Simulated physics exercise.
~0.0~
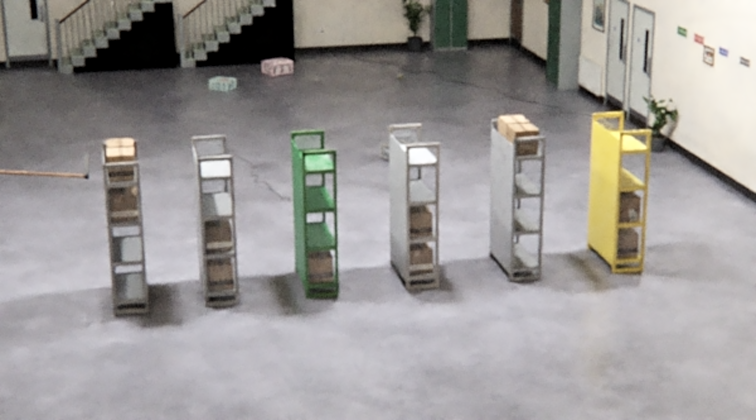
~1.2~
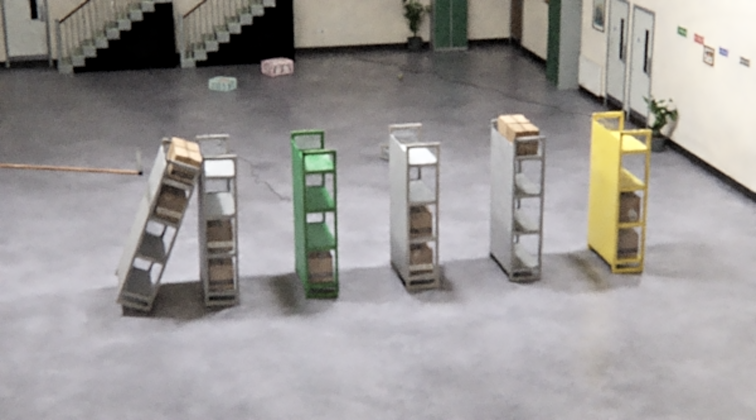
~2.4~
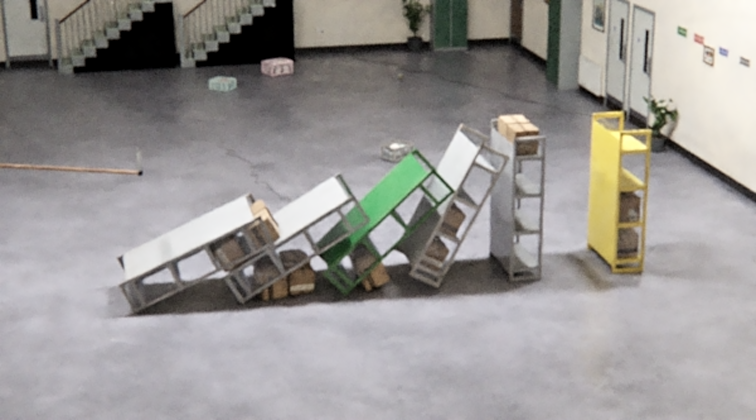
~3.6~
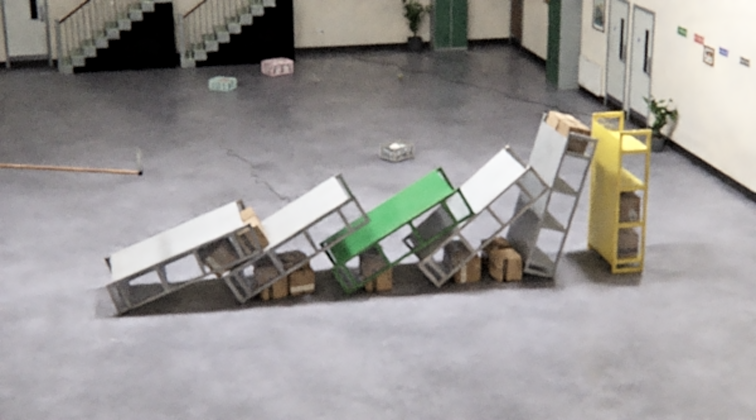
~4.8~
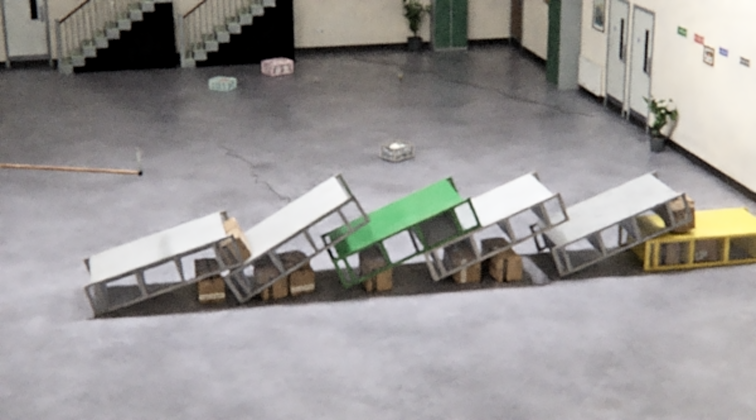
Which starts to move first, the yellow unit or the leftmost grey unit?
The leftmost grey unit starts to move first. The yellow unit stays upright until the toppling reaches it at the right end of the row.
